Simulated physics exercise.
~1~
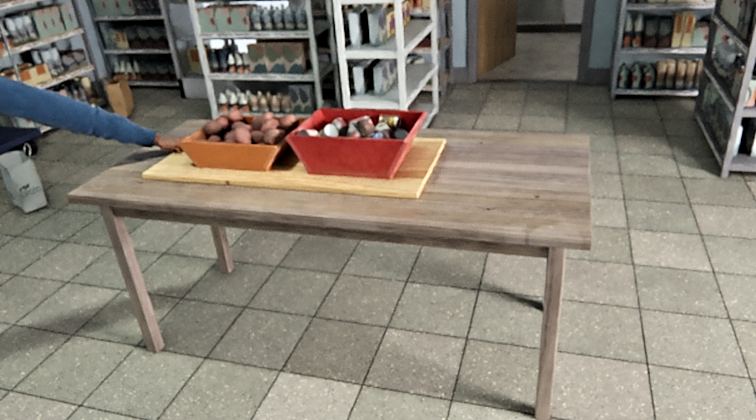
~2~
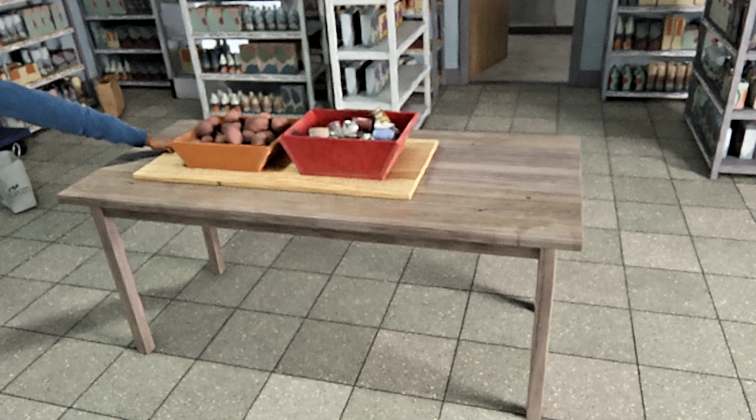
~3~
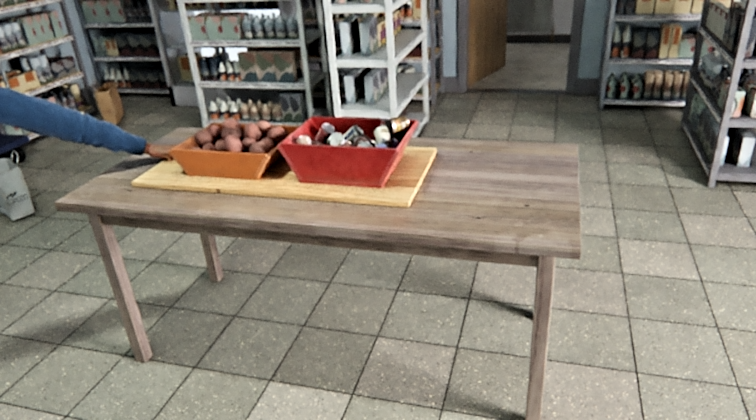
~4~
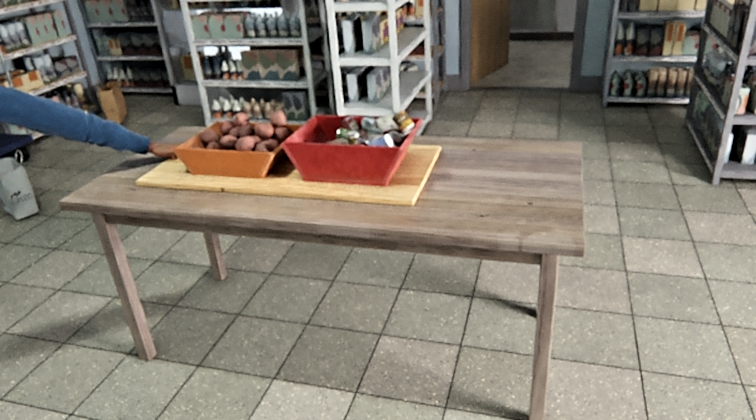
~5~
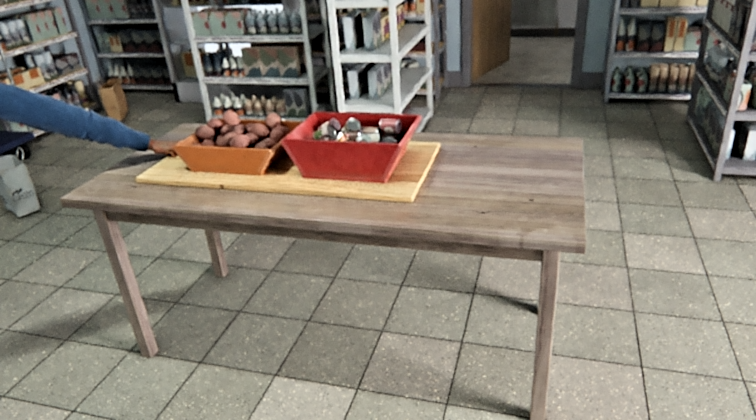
A red tray of small tins and an orange tray of red potatoes sit side by side on a pale board, on a long wooden table in a tiled room lined with stocked shelves. The view is from in front and slightly above, swaying a little. From the left, a blue-sleeved arm reaches in, its hand at the outer end of the orange tray. The hand stays there while the board and trays show hardly any shift along the table, though the tins appear differently arranged. At the end both trays remain full, with nothing spilled.
